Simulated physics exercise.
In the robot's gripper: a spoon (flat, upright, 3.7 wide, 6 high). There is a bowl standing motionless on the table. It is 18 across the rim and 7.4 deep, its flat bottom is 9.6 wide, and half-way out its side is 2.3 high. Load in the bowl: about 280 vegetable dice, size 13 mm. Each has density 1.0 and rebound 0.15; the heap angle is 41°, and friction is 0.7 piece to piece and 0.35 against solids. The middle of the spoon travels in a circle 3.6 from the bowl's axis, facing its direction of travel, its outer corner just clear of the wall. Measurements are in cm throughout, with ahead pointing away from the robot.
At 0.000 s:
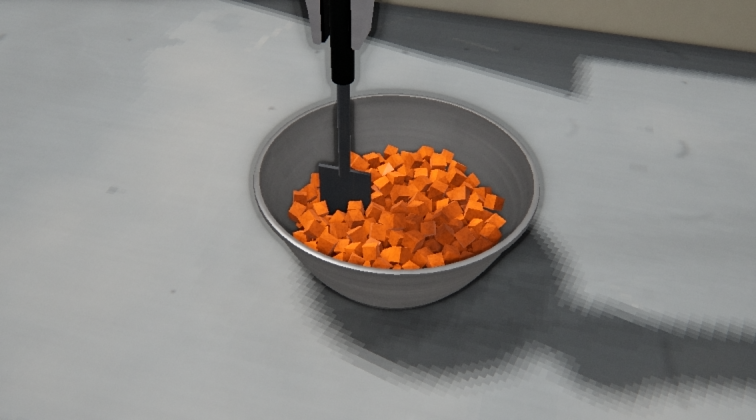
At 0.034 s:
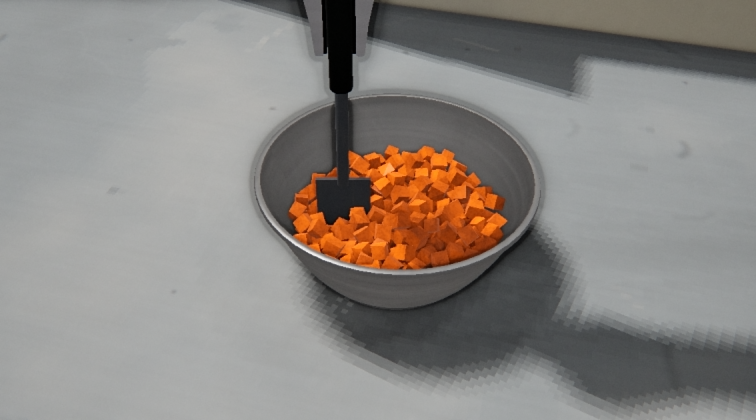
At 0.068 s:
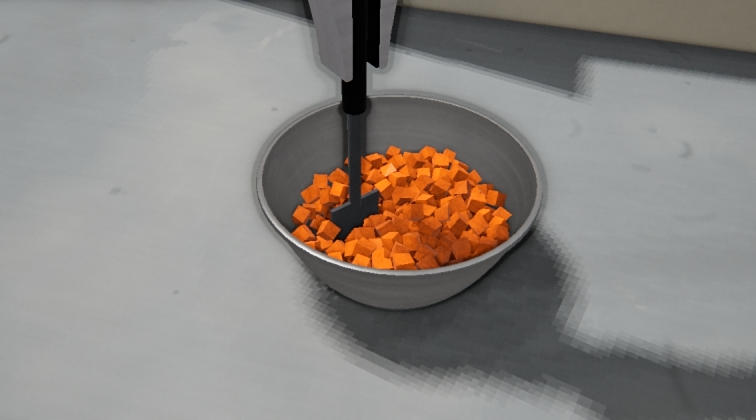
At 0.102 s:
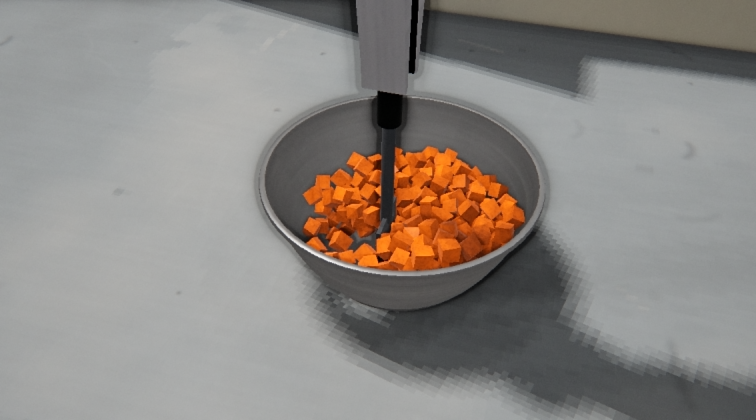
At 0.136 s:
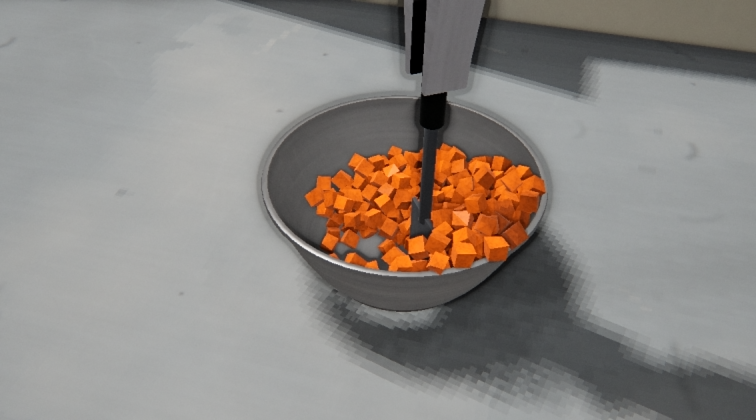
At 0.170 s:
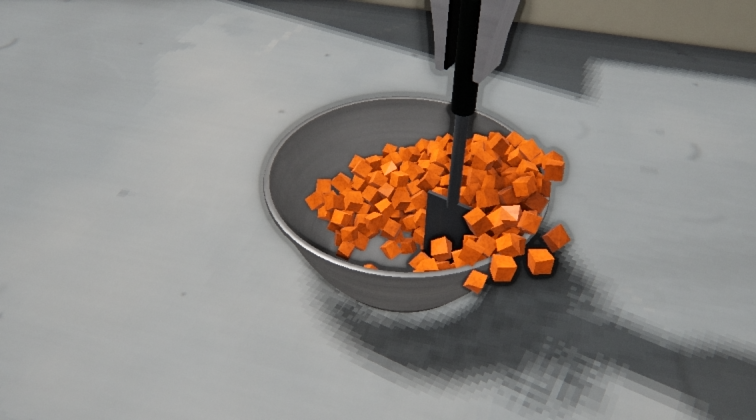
On a grey tabletop, a robot's gripper swept a dark spoon through a metal bowl of orange vegetable dice, curving along the near side to the right, and several dice spilled over the right rim.
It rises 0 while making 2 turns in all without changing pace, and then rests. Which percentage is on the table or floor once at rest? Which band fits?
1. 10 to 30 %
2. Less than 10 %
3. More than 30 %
More than 30 %.
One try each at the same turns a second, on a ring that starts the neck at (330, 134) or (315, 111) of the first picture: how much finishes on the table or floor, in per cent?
Close to 60 per cent for the first and close to 45 per cent for the second.
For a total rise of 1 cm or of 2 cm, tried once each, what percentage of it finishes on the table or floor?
Close to 45 percent and close to 40 percent.
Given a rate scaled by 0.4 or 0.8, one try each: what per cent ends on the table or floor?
Roughly 15 and 30 per cent.
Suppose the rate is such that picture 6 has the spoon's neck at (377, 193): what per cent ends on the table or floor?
Close to 20 in a hundred.
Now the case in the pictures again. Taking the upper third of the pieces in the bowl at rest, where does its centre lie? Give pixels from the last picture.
About (336, 247).
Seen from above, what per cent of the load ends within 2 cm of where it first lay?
Result: Close to 5 per cent of the load.
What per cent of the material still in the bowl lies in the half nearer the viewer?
Estimate: Some 60 %.
After 0.37 s, 16° round, highest piece 10 above the table; 219 in the bowl, 35 on the table or floor, 29 in flight or on the tool.
After 0.57 s, 231° round, highest piece 10 above the table; 181 in the bowl, 80 on the table or floor, 22 in flight or on the tool.
After 0.87 s, 0° round, highest piece 7 above the table; 151 in the bowl, 131 on the table or floor, 1 in flight or on the tool.
After 1.57 s, 0° round, highest piece 7 above the table; 151 in the bowl, 132 on the table or floor.
At rest, 151 in the bowl, 132 on the table or floor. That is 47 % on the table or floor.
